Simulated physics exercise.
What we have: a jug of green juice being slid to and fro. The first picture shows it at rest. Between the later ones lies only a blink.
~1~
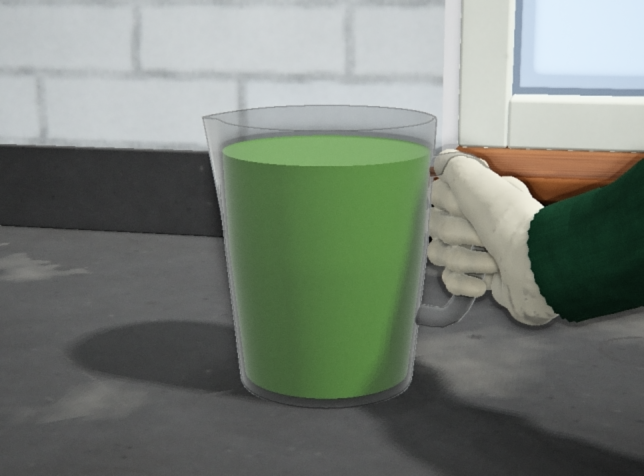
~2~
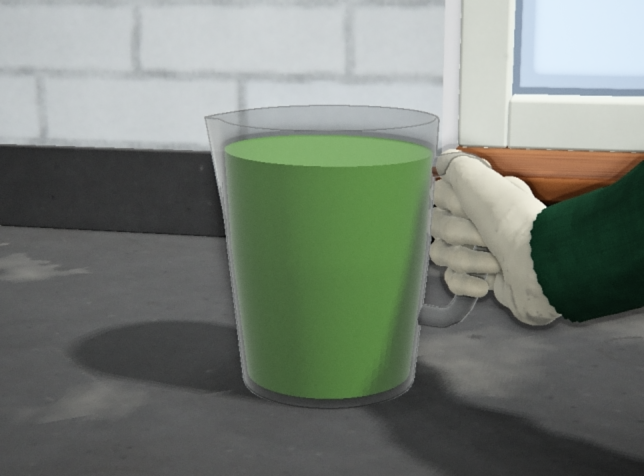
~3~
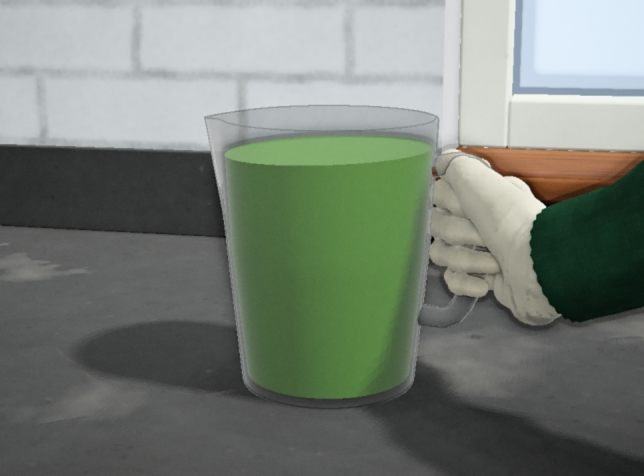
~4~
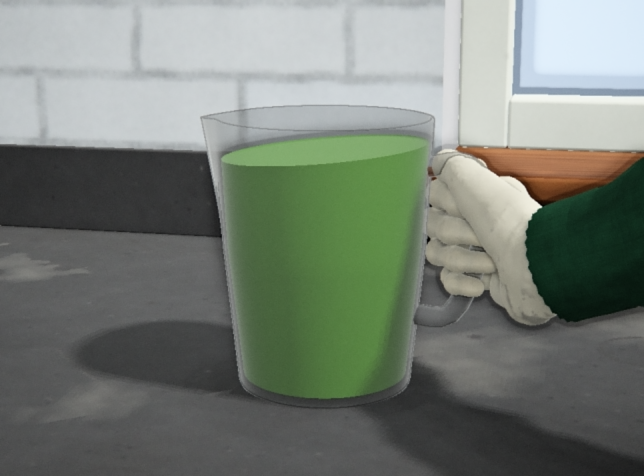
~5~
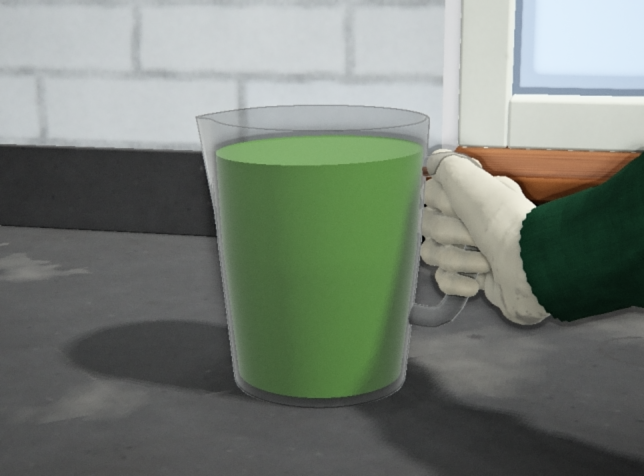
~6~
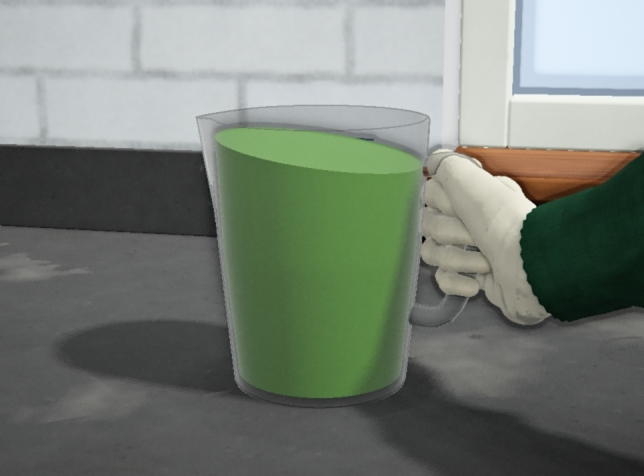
Jug of green liquid shifting slightly right, then left, in a gloved hand, its surface tilting up rightward, levelling, then rising leftward.
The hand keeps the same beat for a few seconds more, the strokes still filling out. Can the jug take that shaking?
As it turns out, it loses some.
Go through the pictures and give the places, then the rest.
The first picture shows jug (326, 246) nearly full; at rest.
The second picture shows jug nearly full, surface at (329, 152); surface about level.
The third picture shows jug (328, 246) nearly full; surface about level.
The fourth picture shows jug nearly full, surface at (325, 151); surface a little higher on the right.
The fifth picture shows jug (319, 246) nearly full; surface about level.
The sixth picture shows jug nearly full, surface at (320, 151); surface a little higher on the left.
Shortly, the highest wave so far goes over the rim.
At the finish, the highest wave so far goes over the rim; some is on the top.
